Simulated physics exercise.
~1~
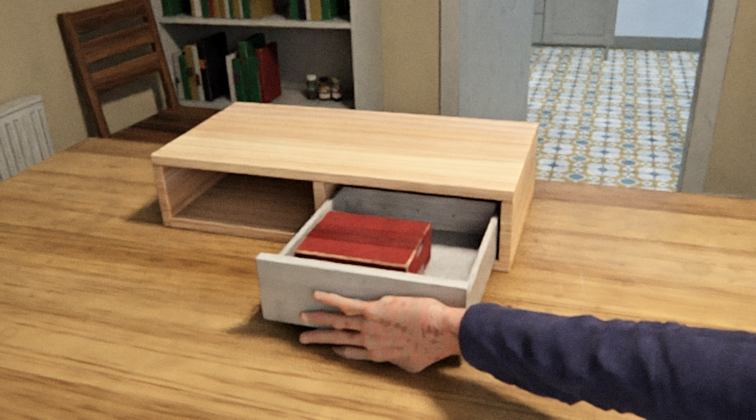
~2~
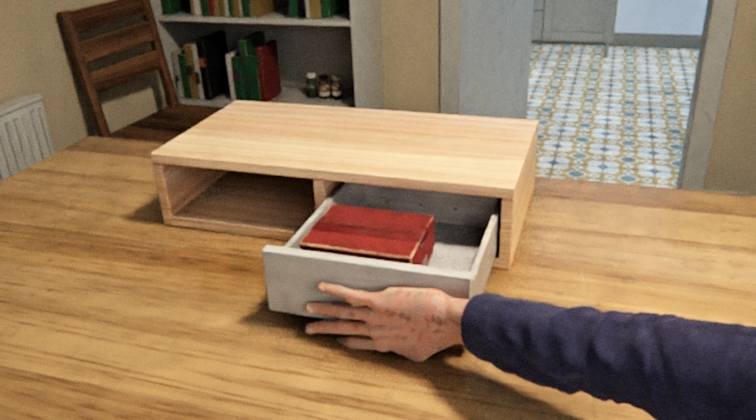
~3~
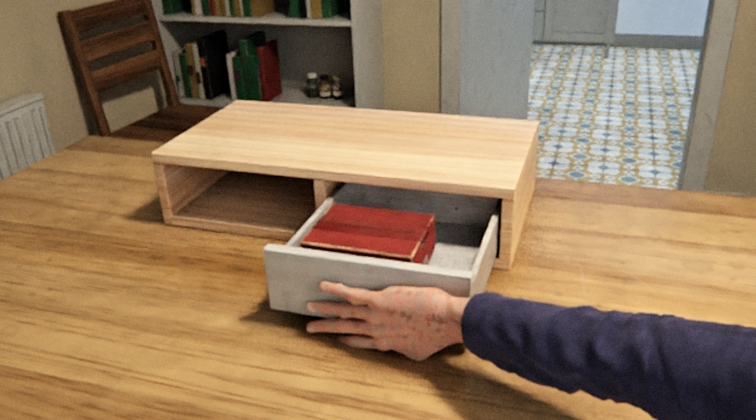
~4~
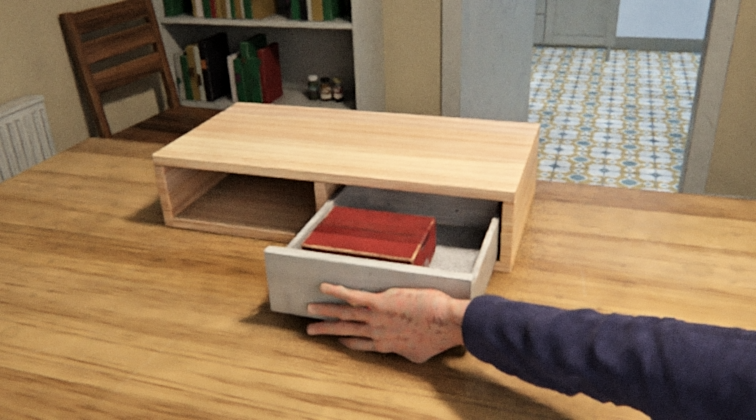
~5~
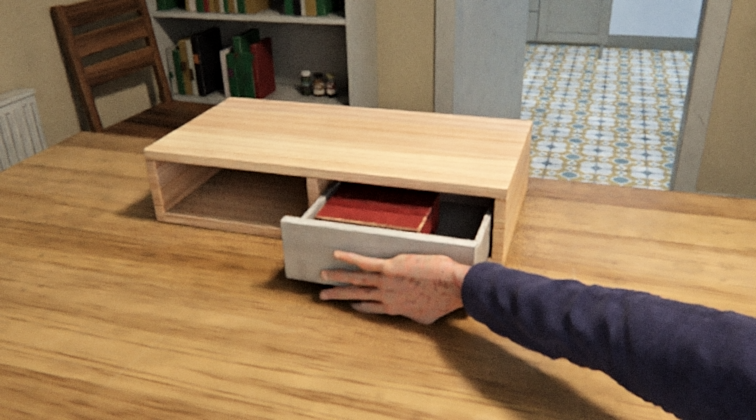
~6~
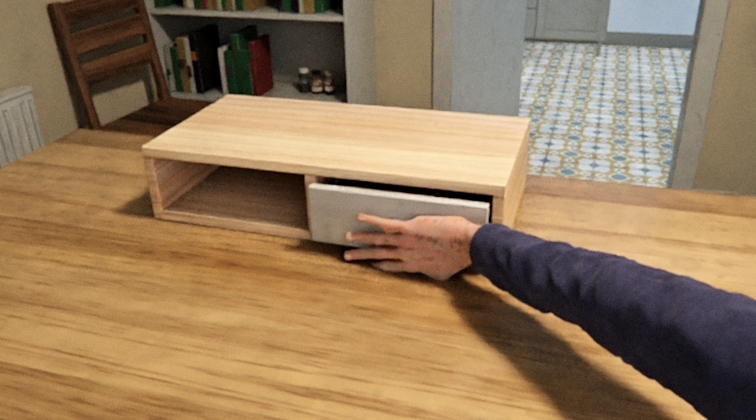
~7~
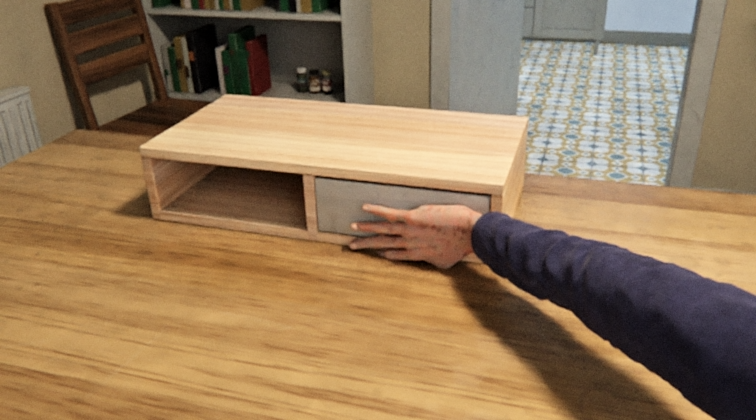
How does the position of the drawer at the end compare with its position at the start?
At the start the drawer sticks out of the right side of the wooden chest, showing the red box inside. By the end it is all the way in, with its front flush with the chest.
